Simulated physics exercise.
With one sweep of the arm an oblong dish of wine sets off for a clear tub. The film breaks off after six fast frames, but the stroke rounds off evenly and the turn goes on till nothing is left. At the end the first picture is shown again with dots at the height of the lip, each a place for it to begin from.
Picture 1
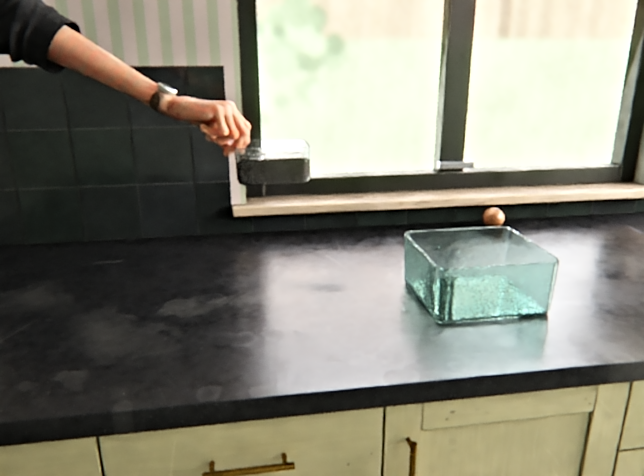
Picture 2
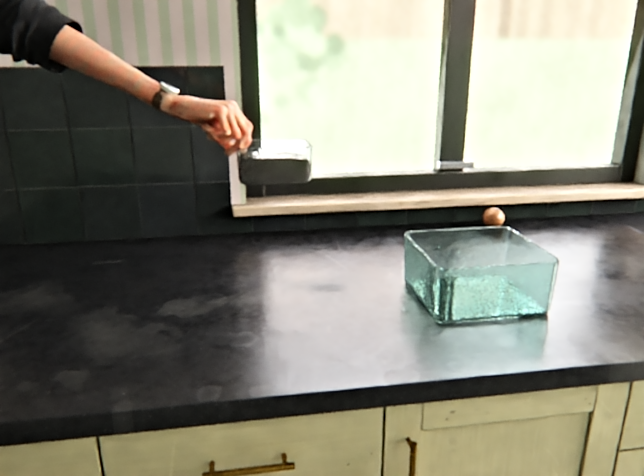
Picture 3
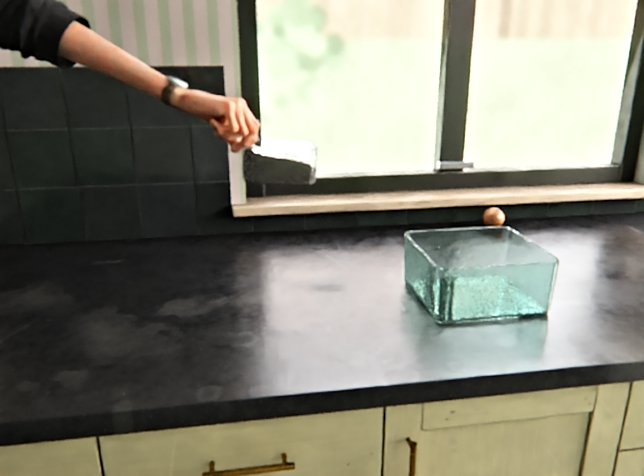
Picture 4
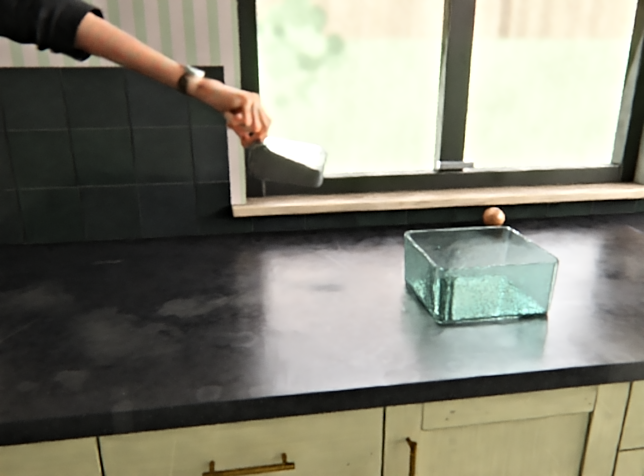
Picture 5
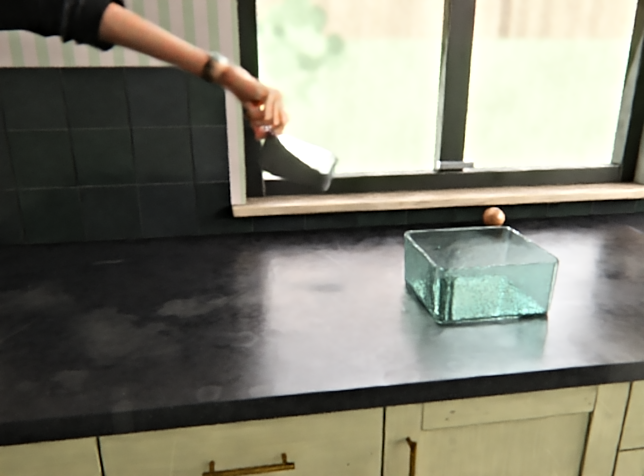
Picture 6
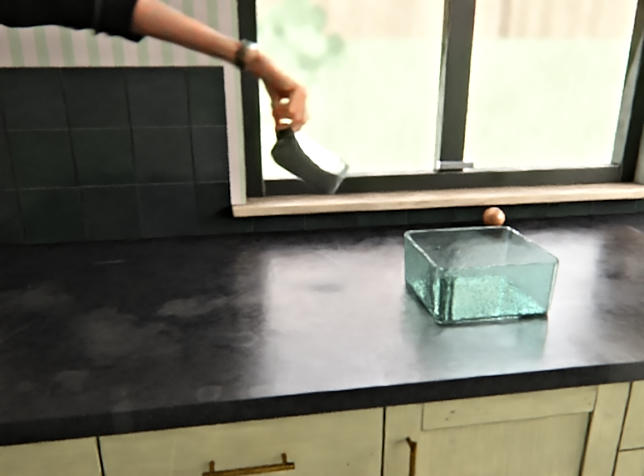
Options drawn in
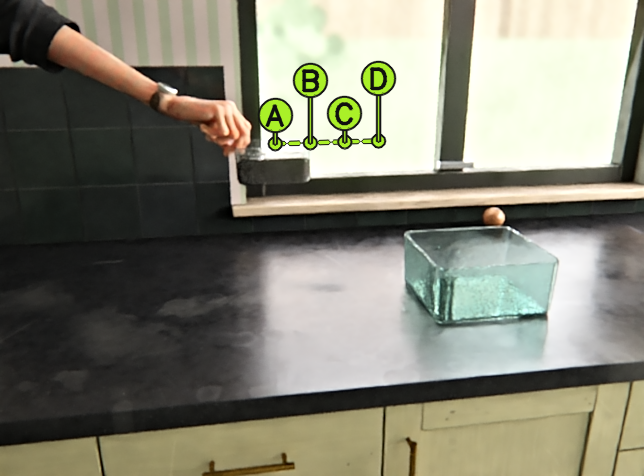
At the start, a hand reaching in from the left holds a small oblong dish level above a dark counter, with a clear, greenish tub standing to the right. The arm then moves slowly rightward, and the dish tilts more and more, its right end dipping, while the tub stays still.
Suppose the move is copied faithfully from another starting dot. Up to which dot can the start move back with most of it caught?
Dot A.
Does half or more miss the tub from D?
No, that is safe.
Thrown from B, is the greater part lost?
No, not at all.
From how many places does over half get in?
All four.
On the marked copy, A at (275, 143); B at (310, 142); C at (344, 141); D at (378, 140).
Choosing A, about 68 % lands in the tub, 24 % falls short and 9 % goes beside or beyond.
Choosing B, about 72 % lands in the tub, 18 % falls short and 10 % goes beside or beyond.
Choosing C, about 88 % lands in the tub, 9 % falls short and 3 % goes beside or beyond.
Choosing D, about 64 % lands in the tub, 5 % falls short and 31 % goes beside or beyond.
